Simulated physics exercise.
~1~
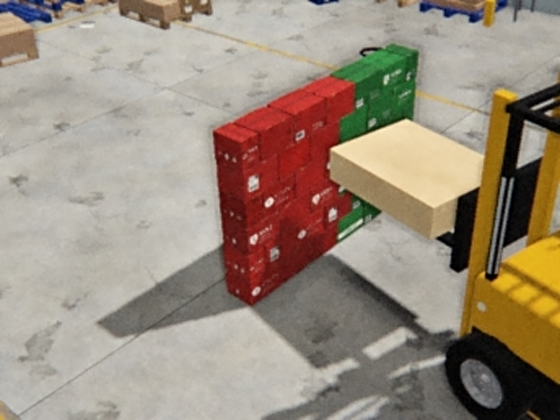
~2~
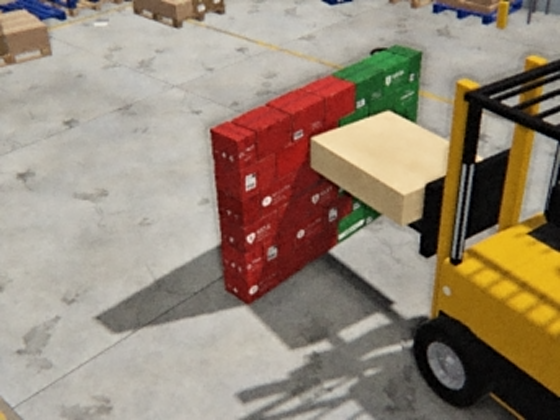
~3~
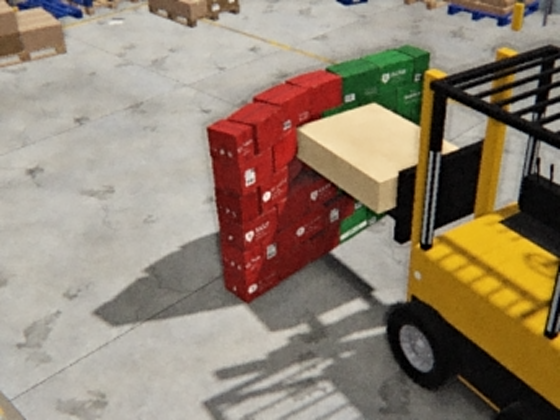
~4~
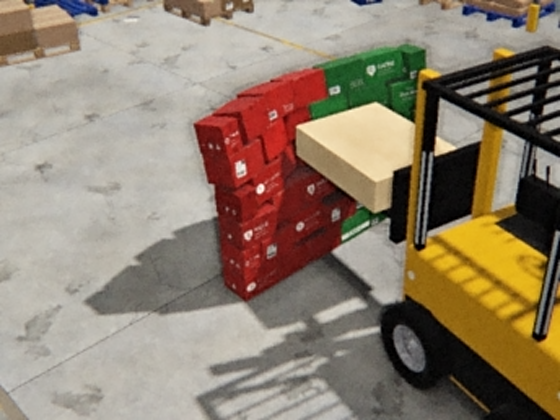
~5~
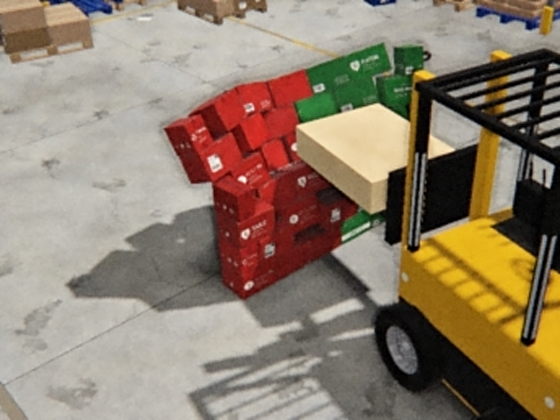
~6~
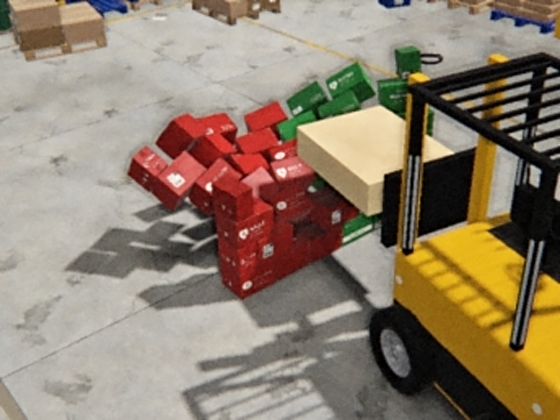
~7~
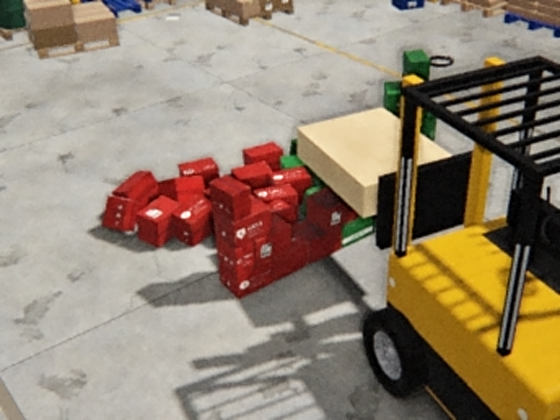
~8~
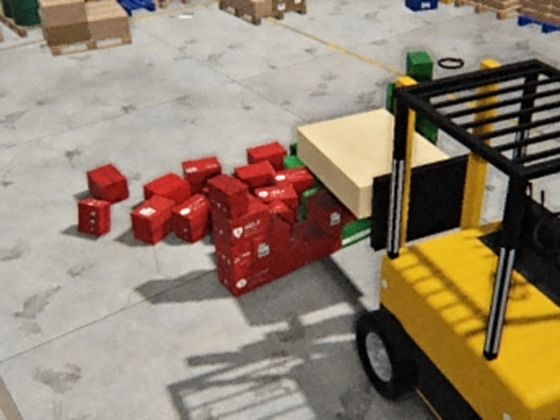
Warehouse floor with a yellow forklift pushing a pale crate into a red and green carton wall, toppling its upper rows into a heap.
